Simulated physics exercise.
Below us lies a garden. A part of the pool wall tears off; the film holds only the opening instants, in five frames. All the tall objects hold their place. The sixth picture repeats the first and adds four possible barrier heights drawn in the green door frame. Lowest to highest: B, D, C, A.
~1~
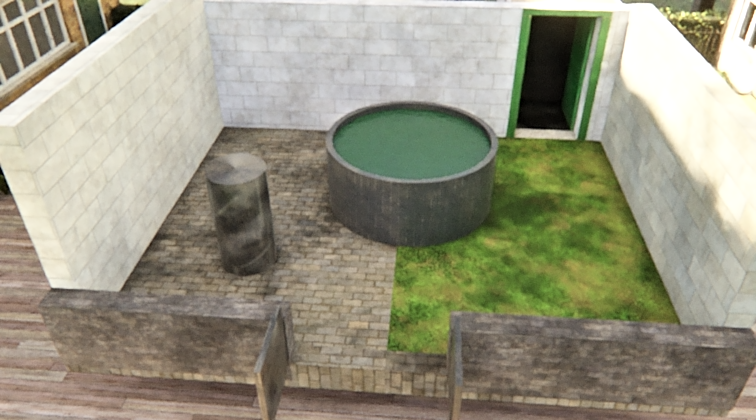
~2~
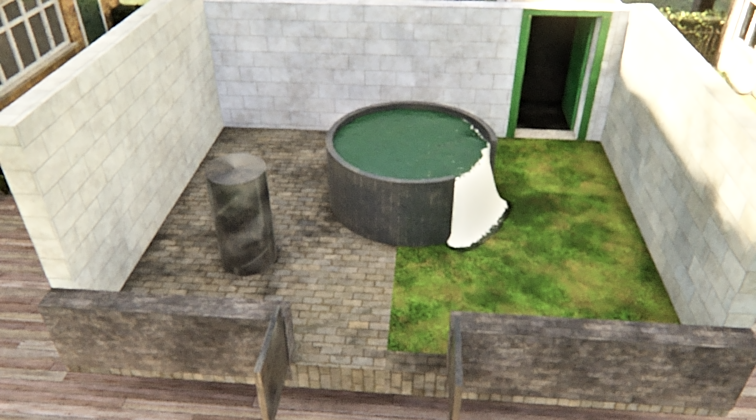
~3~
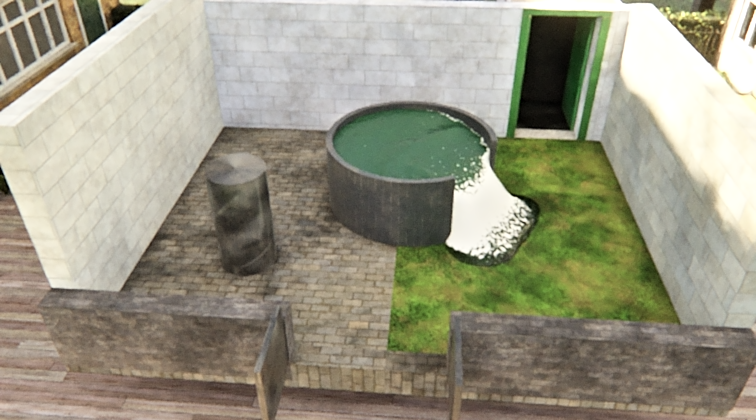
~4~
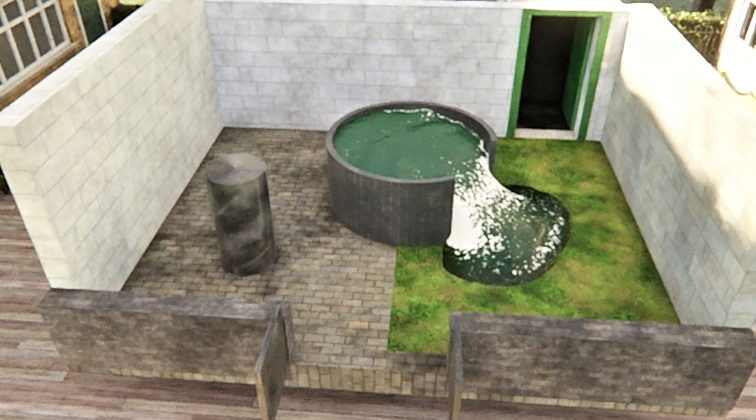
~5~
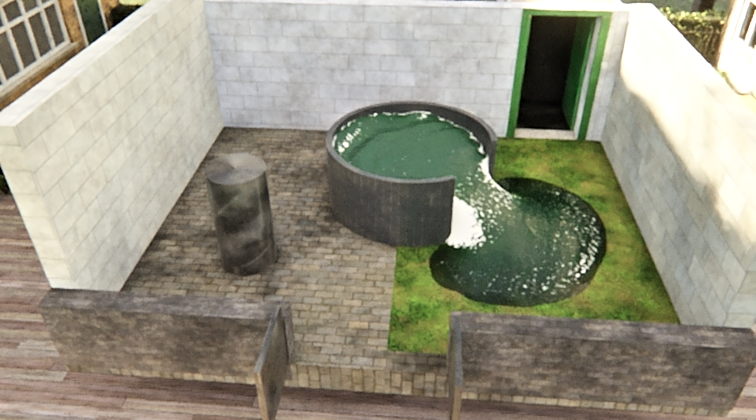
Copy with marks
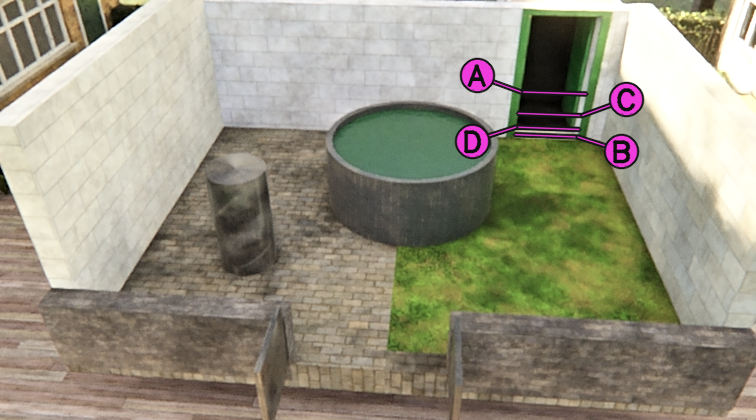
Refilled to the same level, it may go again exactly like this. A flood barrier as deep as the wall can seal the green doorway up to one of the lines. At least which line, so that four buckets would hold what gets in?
D is the one.
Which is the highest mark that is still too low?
Here it is mark B.
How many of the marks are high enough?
Three.
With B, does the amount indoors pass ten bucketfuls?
Yes, it does.
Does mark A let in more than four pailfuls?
No.
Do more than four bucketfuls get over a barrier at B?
Yes.
On the marked copy, A at (553, 93); B at (546, 135); C at (549, 114); D at (547, 128); from the bottom up B, D, C, A.
For mark A, nothing gets over.
For mark B, some 15 bucketfuls get in.
For mark C, nothing gets over.
For mark D, a splash gets over, under a bucket.
